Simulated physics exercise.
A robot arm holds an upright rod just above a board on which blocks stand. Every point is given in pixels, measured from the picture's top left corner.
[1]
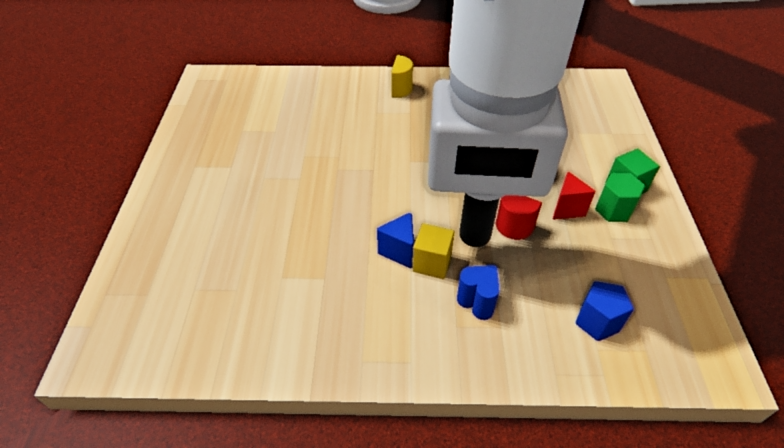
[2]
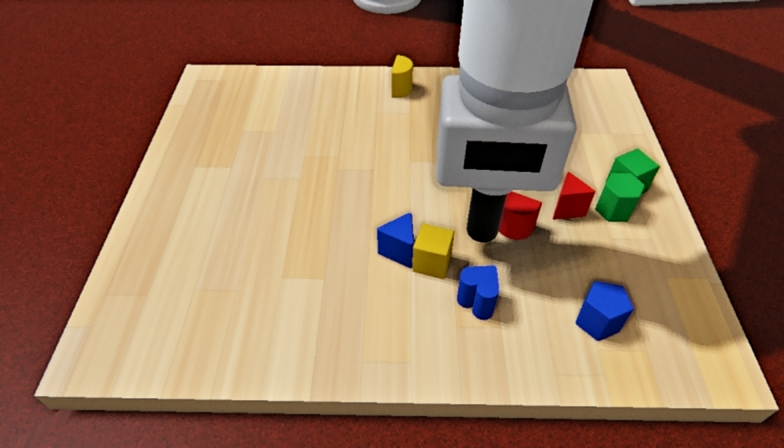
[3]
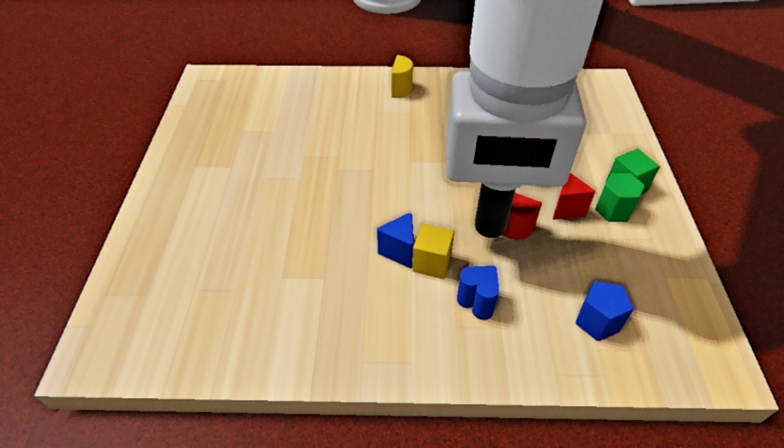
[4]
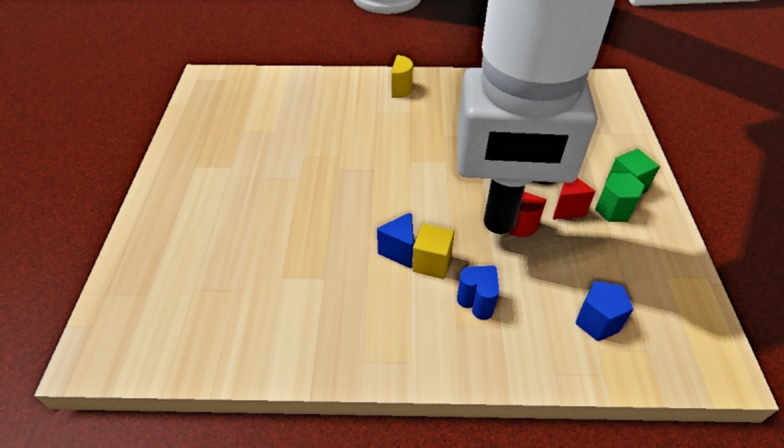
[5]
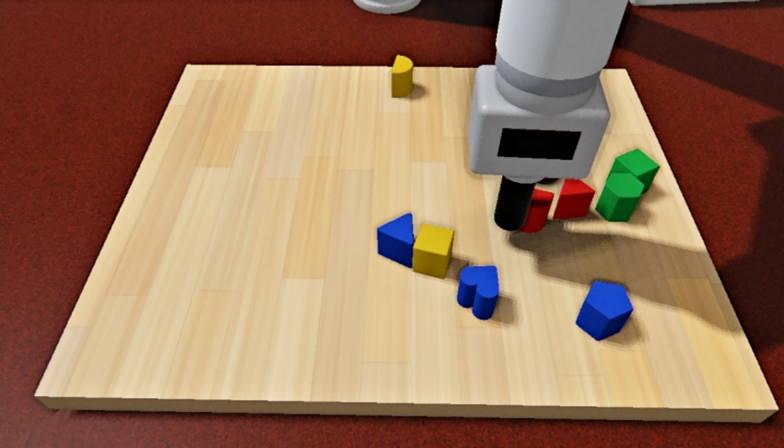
On a wooden board scattered with coloured blocks, a robot arm moved its upright black rod a short way right and nudged the red rounded block toward the red triangular one.
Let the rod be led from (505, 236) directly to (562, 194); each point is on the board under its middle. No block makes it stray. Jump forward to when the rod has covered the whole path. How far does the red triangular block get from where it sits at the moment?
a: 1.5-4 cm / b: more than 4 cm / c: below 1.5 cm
a - 1.5-4 cm.
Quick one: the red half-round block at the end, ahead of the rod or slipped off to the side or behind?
Looking at the end of the path, the red half-round block is still being driven ahead.
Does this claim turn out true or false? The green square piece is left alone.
True - the claim holds.
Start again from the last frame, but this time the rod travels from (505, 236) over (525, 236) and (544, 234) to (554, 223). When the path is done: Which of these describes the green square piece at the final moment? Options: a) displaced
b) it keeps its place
My pick is b.
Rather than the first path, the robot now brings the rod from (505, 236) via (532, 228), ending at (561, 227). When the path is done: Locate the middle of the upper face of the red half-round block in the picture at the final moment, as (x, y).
When the path ends, it will be at (564, 178).
The first path, step by step. Halfway along, rod (539, 198); red half-round block (562, 174); red triangular block (591, 184).
At the end, rod (567, 179); red half-round block (590, 156); blue half-round block in place; red triangular block (595, 184), turned 25° clockwise; green square piece in place.
